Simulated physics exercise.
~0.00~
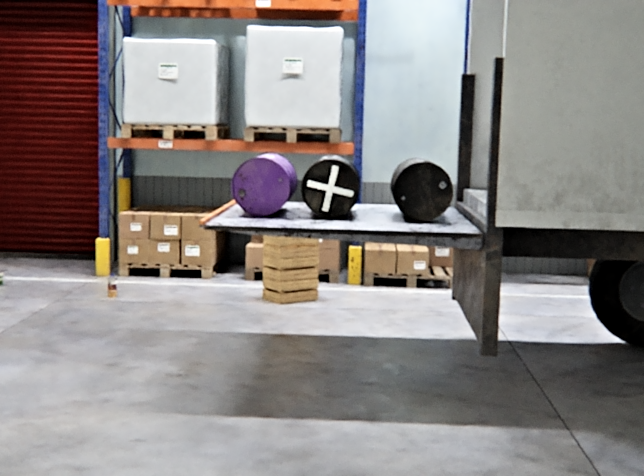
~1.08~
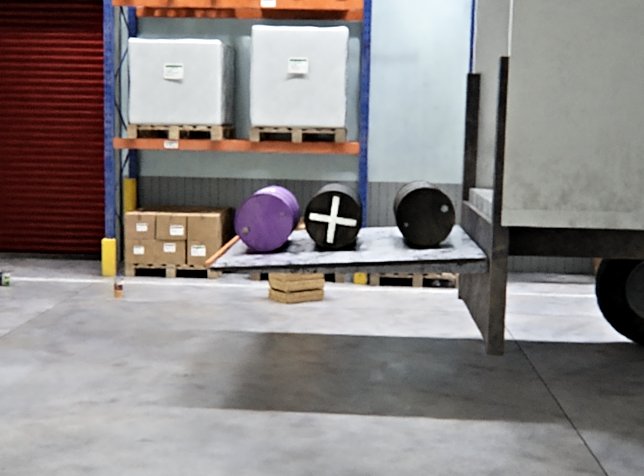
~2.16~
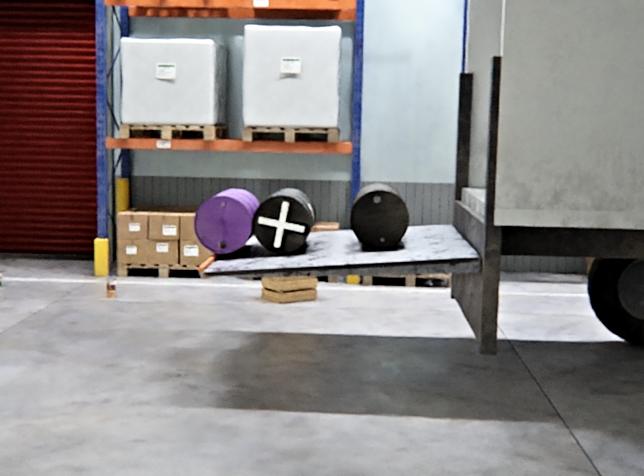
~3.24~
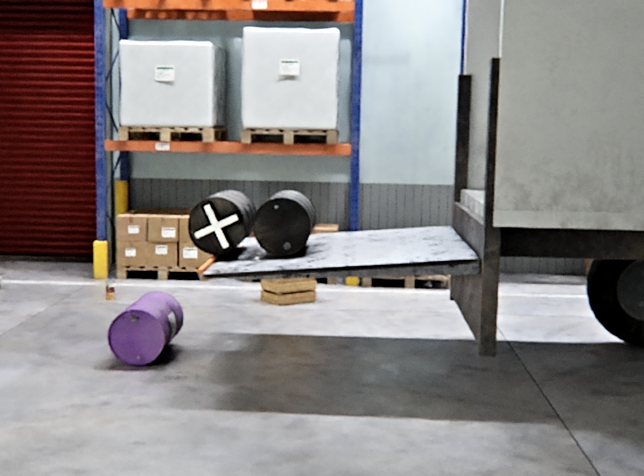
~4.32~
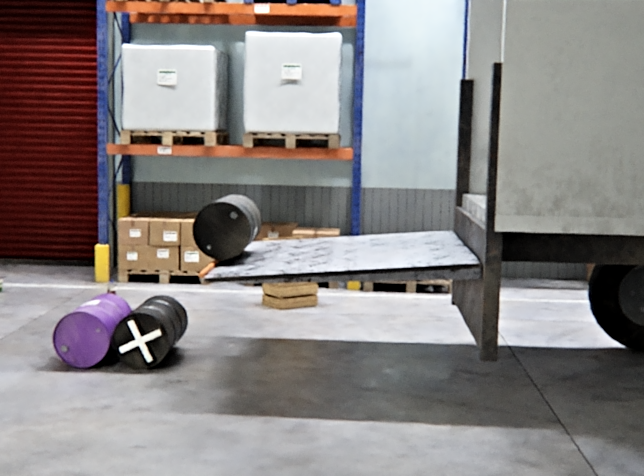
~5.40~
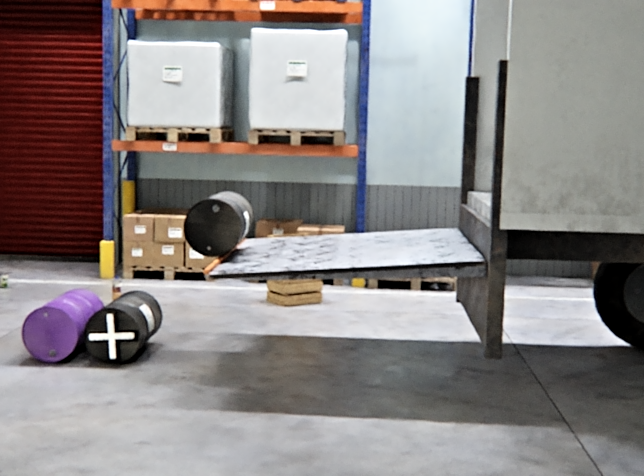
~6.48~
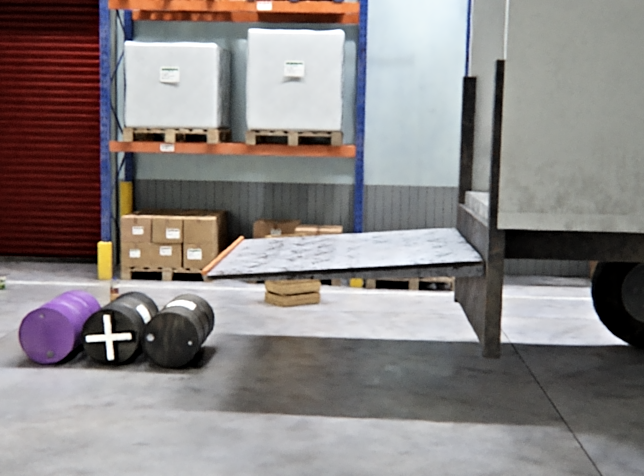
Three drums, a purple one on the left, a black one with a white cross in the middle and a plain black one on the right, lie on a lift platform behind a truck body in a warehouse, seen from the side by a slightly swaying camera. The platform lowers and tilts down to the left, above a small stack of pallets. The drums roll left, and the purple one goes over the orange edge stop onto the floor. The crossed drum follows, and then the plain one drops too. All three end side by side on the concrete, beyond the empty, sloping platform.
